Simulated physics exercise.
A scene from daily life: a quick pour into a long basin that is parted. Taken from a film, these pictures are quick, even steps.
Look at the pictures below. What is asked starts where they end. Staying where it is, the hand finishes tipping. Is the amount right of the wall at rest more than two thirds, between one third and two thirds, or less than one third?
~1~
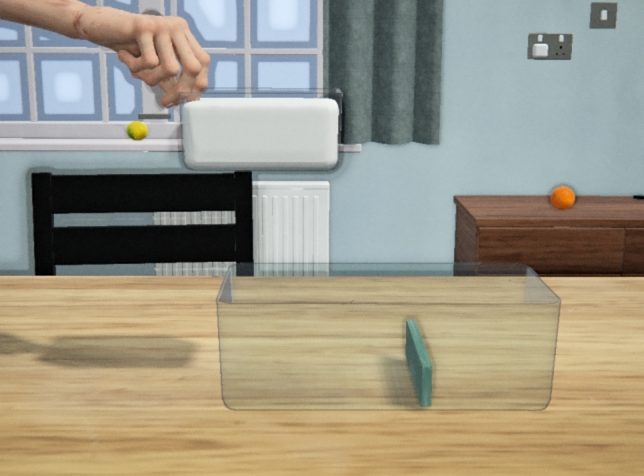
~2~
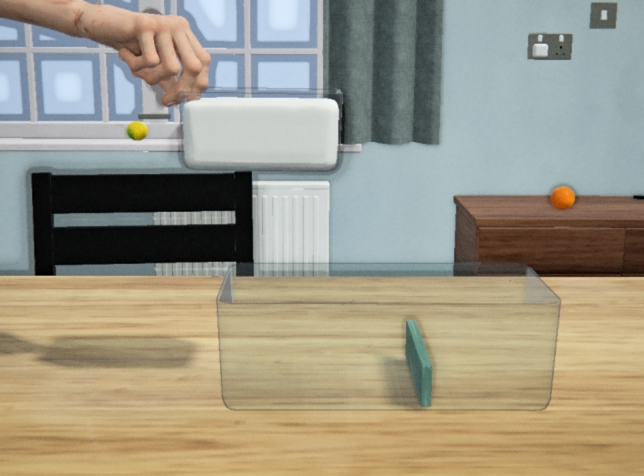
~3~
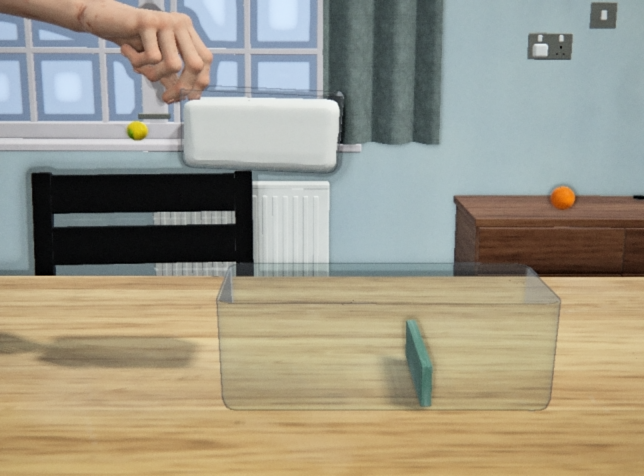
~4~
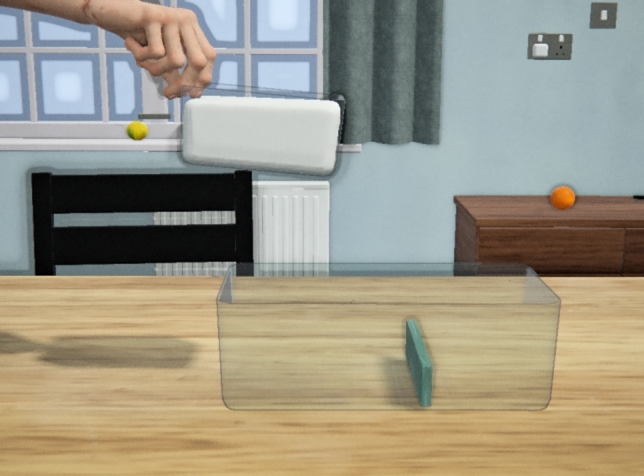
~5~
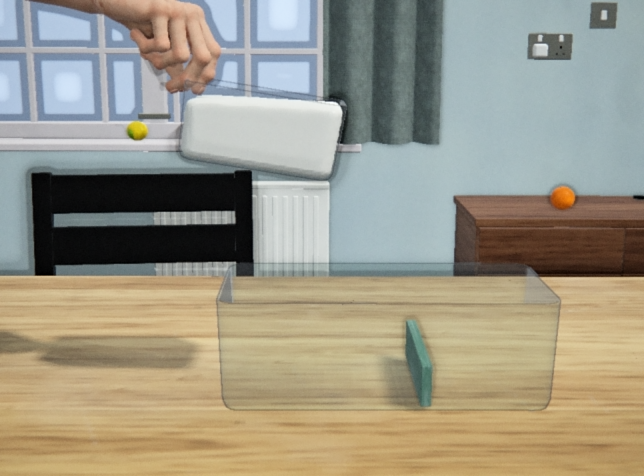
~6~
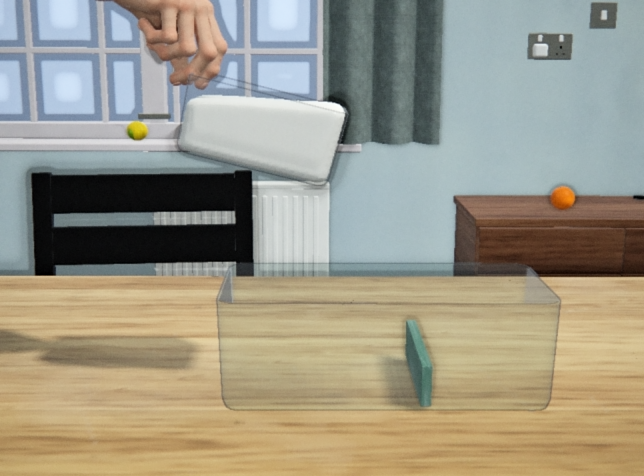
No lower than a third, no higher than two thirds.
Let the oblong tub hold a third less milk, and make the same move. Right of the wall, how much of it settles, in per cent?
It works out near 10 percent.
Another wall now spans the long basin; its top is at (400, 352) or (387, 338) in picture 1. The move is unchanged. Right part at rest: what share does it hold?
55 % and 65 %, roughly.
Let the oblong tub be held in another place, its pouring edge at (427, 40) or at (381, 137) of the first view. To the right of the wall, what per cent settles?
Estimate, first then second: 70 per cent and 65 per cent.
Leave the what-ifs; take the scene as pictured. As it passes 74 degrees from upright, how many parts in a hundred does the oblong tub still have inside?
Amount still in: Approx. 40 %.
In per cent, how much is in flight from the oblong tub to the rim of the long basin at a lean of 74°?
Airborne fraction: Approx. 45 %.
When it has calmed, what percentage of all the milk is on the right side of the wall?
About 45 percent.
A moment on, the oblong tub is tipped part way and 39 per cent is still to pour, 5 is left of the wall and 11 right of it.
Next, the oblong tub is tipped right over and 6 per cent is still to pour, 41 is left of the wall and 44 right of it.
Then the oblong tub is tipped right over and 0 per cent is still to pour, 52 is left of the wall and 44 right of it.
Later the oblong tub is tipped right over and 0 per cent is still to pour, 52 is left of the wall and 44 right of it.
Finally, 52 per cent lies left of the wall, 44 right of it and 4 outside.
